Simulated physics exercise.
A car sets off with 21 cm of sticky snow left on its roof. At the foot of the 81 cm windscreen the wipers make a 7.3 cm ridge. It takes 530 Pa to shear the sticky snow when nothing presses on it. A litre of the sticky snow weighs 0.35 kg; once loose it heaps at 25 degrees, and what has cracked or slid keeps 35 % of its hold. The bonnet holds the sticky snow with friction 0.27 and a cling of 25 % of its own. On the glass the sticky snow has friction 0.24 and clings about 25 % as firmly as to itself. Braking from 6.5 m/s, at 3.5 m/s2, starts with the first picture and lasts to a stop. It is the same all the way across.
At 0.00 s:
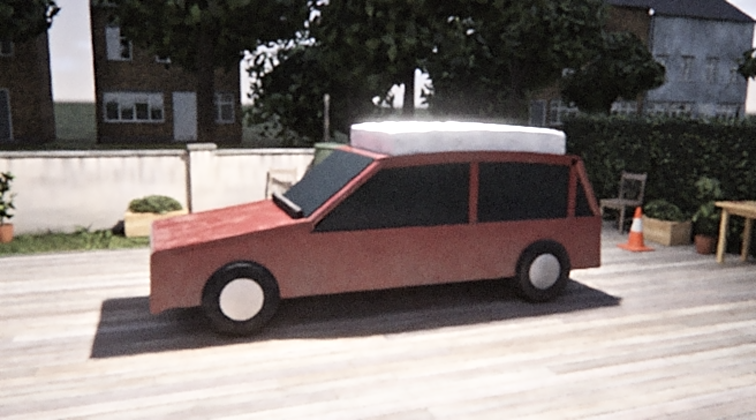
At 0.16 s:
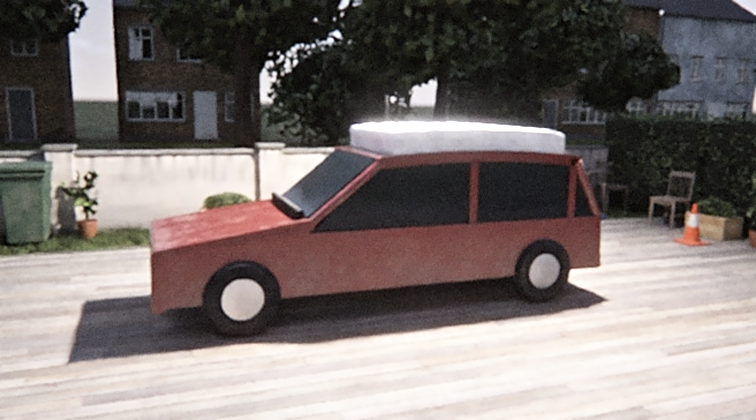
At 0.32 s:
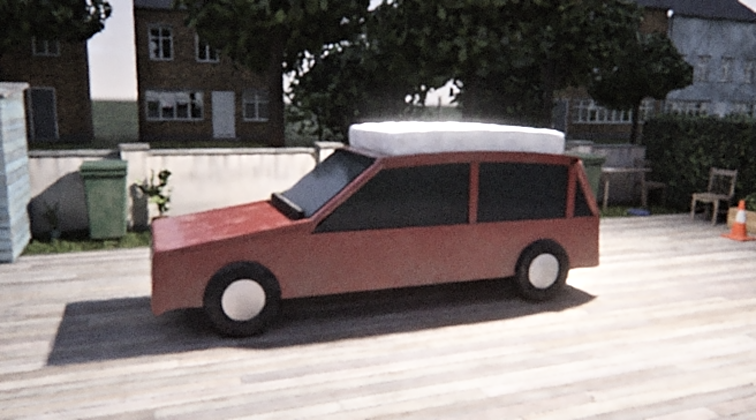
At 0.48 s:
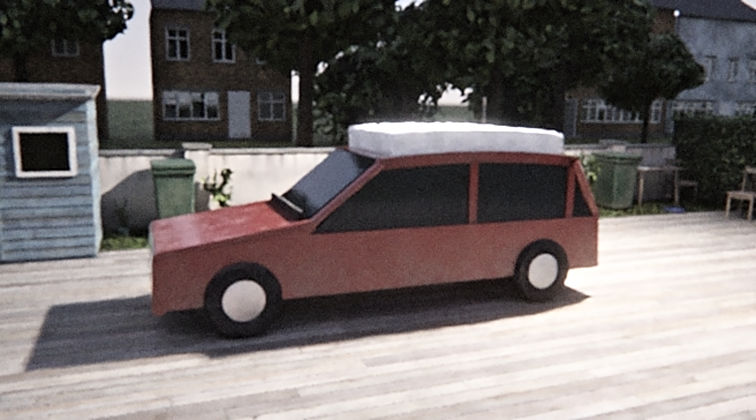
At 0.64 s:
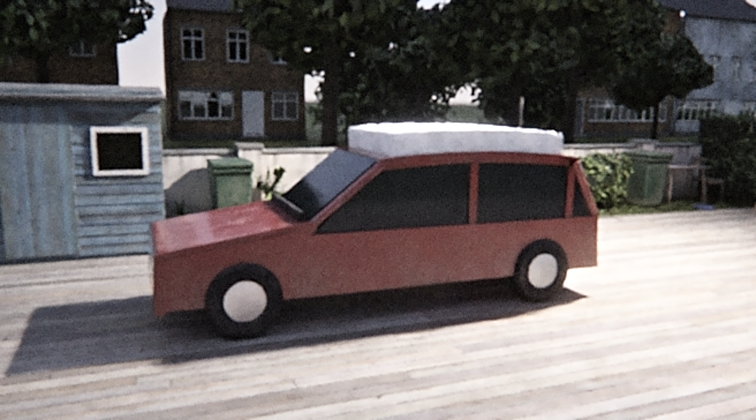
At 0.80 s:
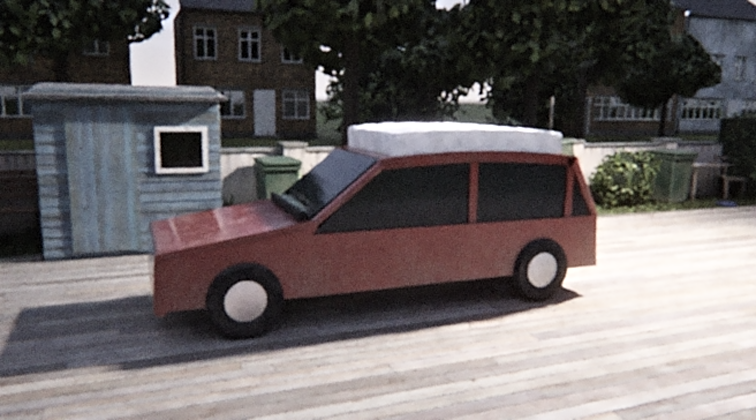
The footage shows a red car with a thick white layer of snow on its roof moving left across pale planking, gradually slowing as a blue shed slides into view behind it, while the snow shows no visible shift.
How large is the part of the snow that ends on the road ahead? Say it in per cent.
About 0 %.
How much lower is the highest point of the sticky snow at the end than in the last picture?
Some 0 cm.
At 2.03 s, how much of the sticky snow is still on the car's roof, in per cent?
Some 100 per cent.
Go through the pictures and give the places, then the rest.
Front end of the sticky snow at (394, 145), in the first frame.
Front end of the sticky snow at (394, 137), in the second frame.
Front end of the sticky snow at (394, 135), in the third frame.
Front end of the sticky snow at (394, 135), its middle shifted 4 mm, in the fourth frame.
Front end of the sticky snow at (395, 136), its middle shifted 4 mm, in the fifth frame.
Front end of the sticky snow at (395, 135), its middle shifted 5 mm, in the sixth frame.
By 1.36 s, all of the snow is on the roof, none on the glass, none on the bonnet and none has gone off the nose.
By 2.03 s, all of the snow is on the roof, none on the glass, none on the bonnet and none has gone off the nose.
By 2.69 s, all of the snow is on the roof, none on the glass, none on the bonnet and none has gone off the nose.
By 3.36 s, all of the snow is on the roof, none on the glass, none on the bonnet and none has gone off the nose.
By 3.46 s, at the end, all of the snow is on the roof, none on the glass, none on the bonnet and none has gone off the nose.
